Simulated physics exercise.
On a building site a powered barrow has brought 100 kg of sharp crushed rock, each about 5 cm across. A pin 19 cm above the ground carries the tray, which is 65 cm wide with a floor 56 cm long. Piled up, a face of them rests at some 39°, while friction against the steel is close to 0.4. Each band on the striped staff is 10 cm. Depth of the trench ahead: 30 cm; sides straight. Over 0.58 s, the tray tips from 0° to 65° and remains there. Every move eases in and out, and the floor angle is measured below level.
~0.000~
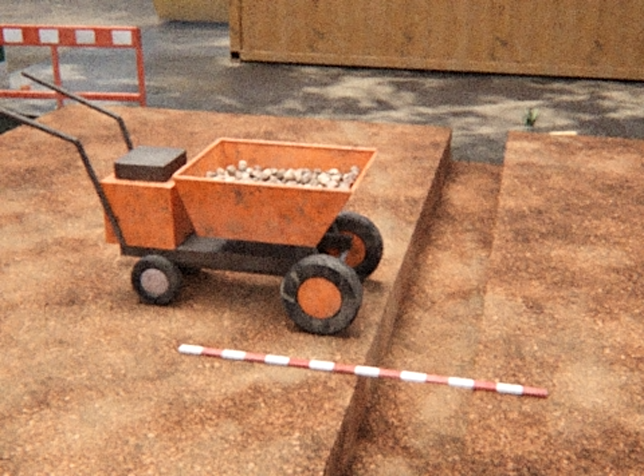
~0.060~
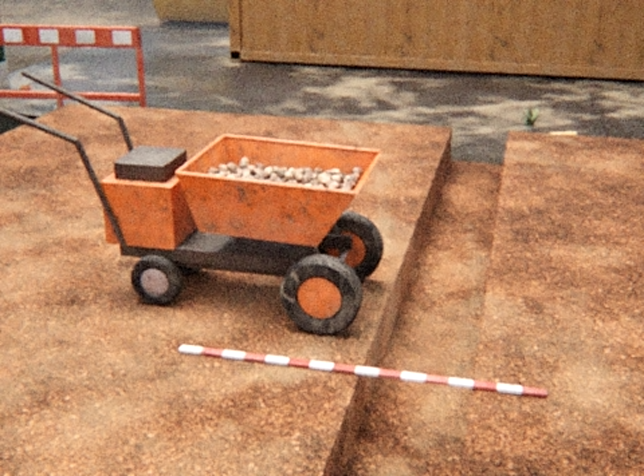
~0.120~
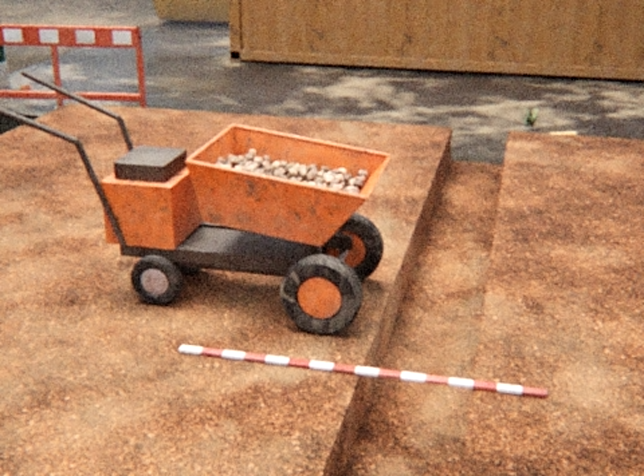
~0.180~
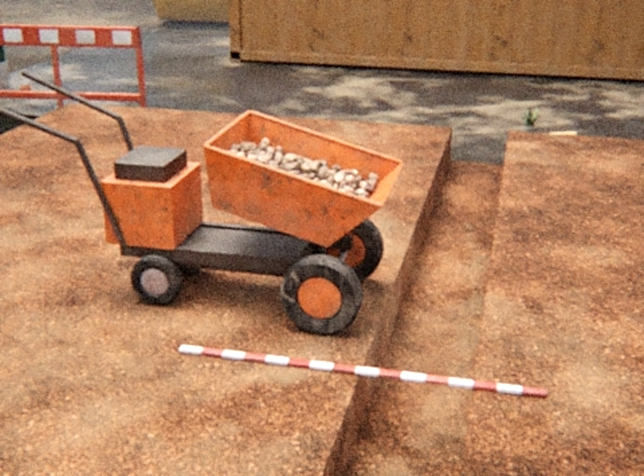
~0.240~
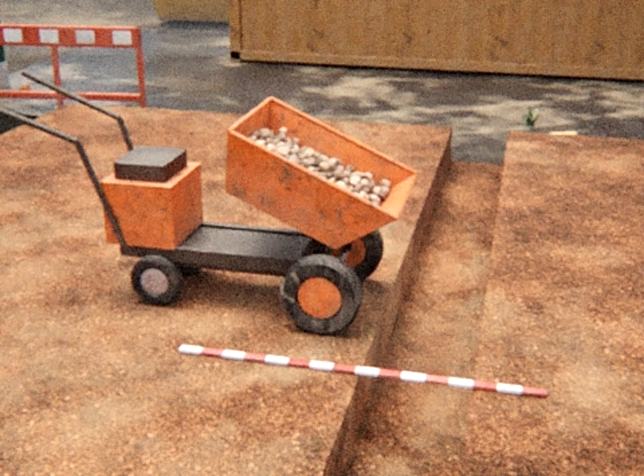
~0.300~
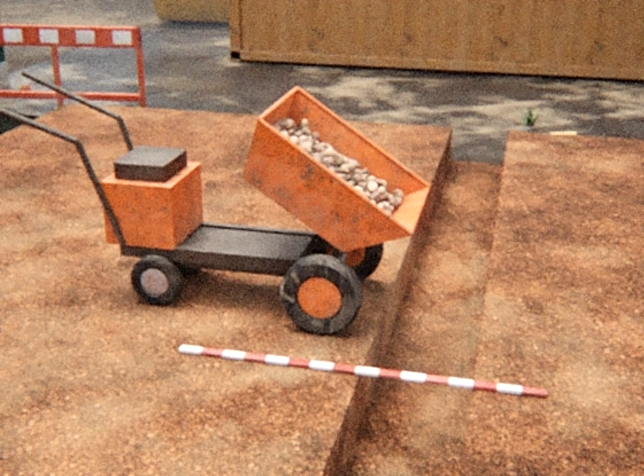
An orange tray of pale stones tilts steadily down to the right on a parked barrow.
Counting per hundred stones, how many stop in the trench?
Some 23.
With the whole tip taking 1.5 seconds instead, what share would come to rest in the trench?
With that timing, about 15 per cent.
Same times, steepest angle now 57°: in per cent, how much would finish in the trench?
Expect roughly 10 per cent.
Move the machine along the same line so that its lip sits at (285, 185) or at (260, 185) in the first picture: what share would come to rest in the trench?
About 55 per cent from the first spot, about 55 from the second.
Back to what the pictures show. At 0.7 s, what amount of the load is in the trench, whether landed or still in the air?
Roughly 5% by that time.
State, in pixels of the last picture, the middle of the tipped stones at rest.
Somewhere around (500, 323) in the last picture.
After 0.4 s the floor is at 54°; 100 % in the tray; the foremost stones are at (414, 238).
After 0.7 s the floor is at 65°; 95 % in the tray, 5 % in the trench; the foremost stones are at (484, 294).
After 1.0 s the floor is at 65°; 54 % in the tray, 13 % in the trench, 33 % past the trench; the foremost stones are at (612, 337).
After 3.0 s the floor is at 65°; 44 % in the tray, 23 % in the trench, 34 % past the trench; the foremost stones are past the picture's edge.
